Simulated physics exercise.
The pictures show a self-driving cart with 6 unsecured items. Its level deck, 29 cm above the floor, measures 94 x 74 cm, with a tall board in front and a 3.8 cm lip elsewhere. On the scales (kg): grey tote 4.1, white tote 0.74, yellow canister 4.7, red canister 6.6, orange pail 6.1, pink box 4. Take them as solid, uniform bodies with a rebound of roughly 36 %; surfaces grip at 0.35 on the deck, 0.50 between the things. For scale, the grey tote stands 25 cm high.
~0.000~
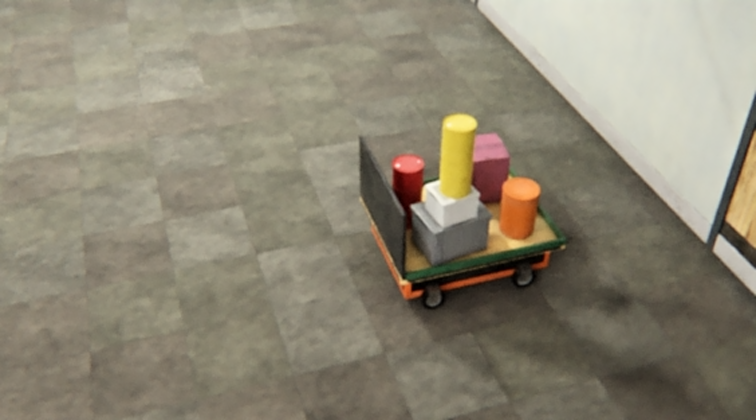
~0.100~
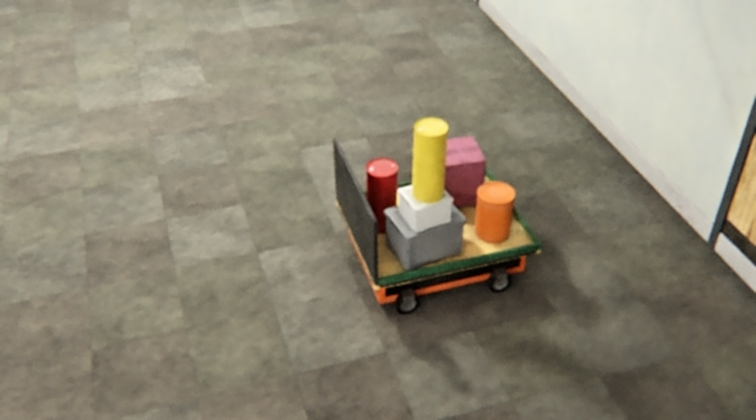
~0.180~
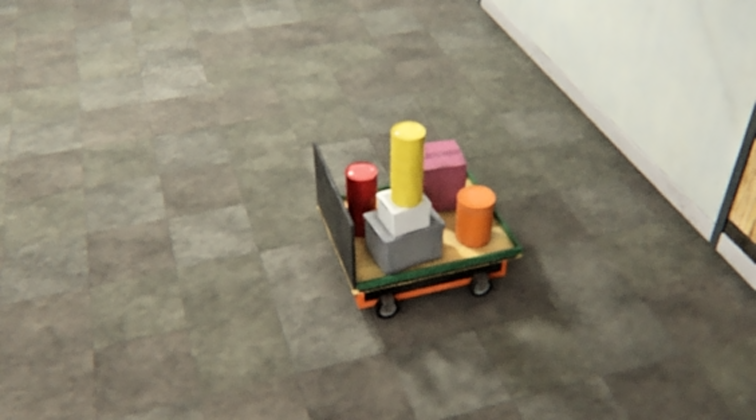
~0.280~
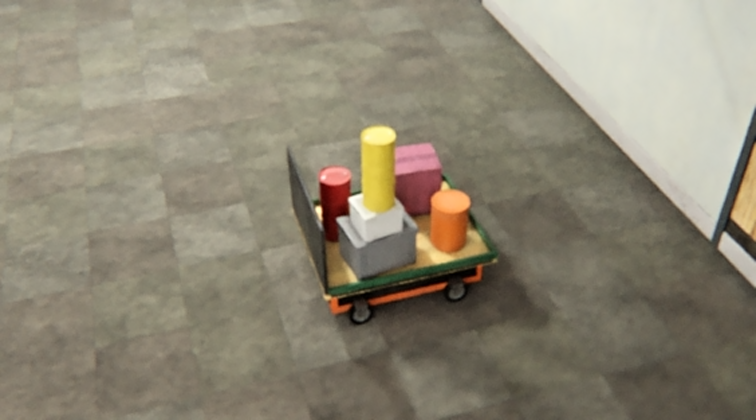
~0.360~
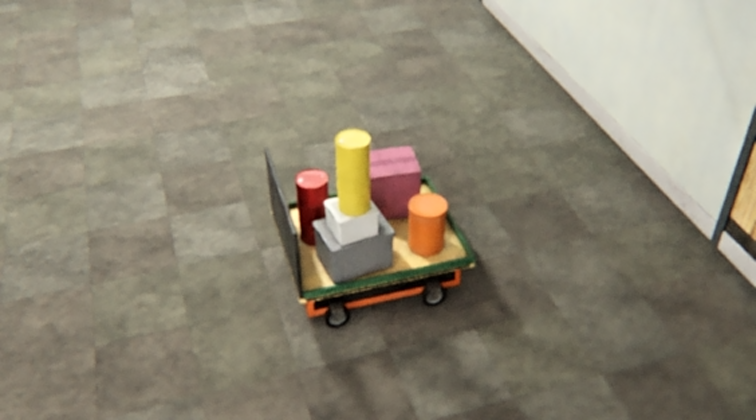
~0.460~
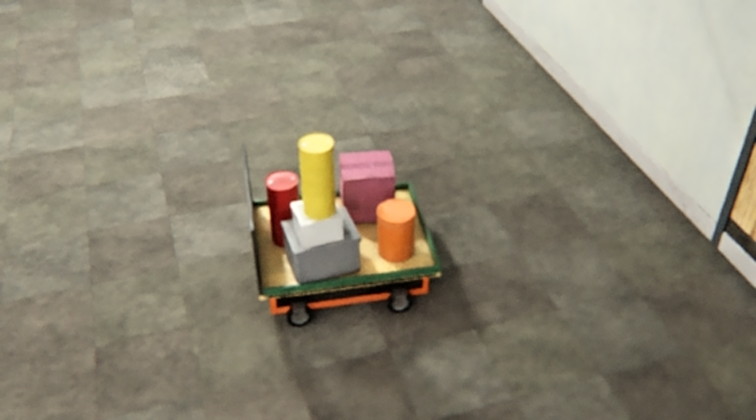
A small cart carrying colourful cylinders and boxes rolls left across the grey floor, turning slightly.
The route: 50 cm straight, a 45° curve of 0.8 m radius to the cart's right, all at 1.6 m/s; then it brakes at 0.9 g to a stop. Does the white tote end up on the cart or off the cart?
The white tote gets thrown off.
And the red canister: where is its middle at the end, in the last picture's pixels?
Around (164, 150).
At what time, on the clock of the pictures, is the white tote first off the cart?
At about 0.7 s.
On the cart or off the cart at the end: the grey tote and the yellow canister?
The grey tote is still on the cart; the yellow canister ends off the cart.
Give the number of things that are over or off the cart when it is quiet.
2 of them.
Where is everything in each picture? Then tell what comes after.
In the first frame, 0 cm covered; white tote (452, 202); grey tote (450, 228).
In the second frame, 16 cm covered; red canister (382, 196); orange pail (494, 213).
In the third frame, 29 cm covered; pink box (435, 177); grey tote (404, 236).
In the fourth frame, 45 cm covered; yellow canister (379, 170); red canister (336, 205).
In the fifth frame, 58 cm covered; orange pail (427, 225); pink box (391, 184).
In the sixth frame, 74 cm covered, turned 7°; white tote (318, 222) moved 3 cm; grey tote (322, 247) moved 2 cm.
After 0.86 s, 138 cm covered, turned 45°; white tote and yellow canister now off the cart; red canister 7° off upright; grey tote moved 4 cm.
After 1.16 s, 157 cm covered, turned 45°, stopped; orange pail moved 18 cm; pink box moved 16 cm; red canister 5° off upright.
In the end (1.8 s), off the cart, white tote and yellow canister; not toppled but over 10 cm from the start, grey tote, red canister, orange pail and pink box. In the last view, white tote near (107, 245).
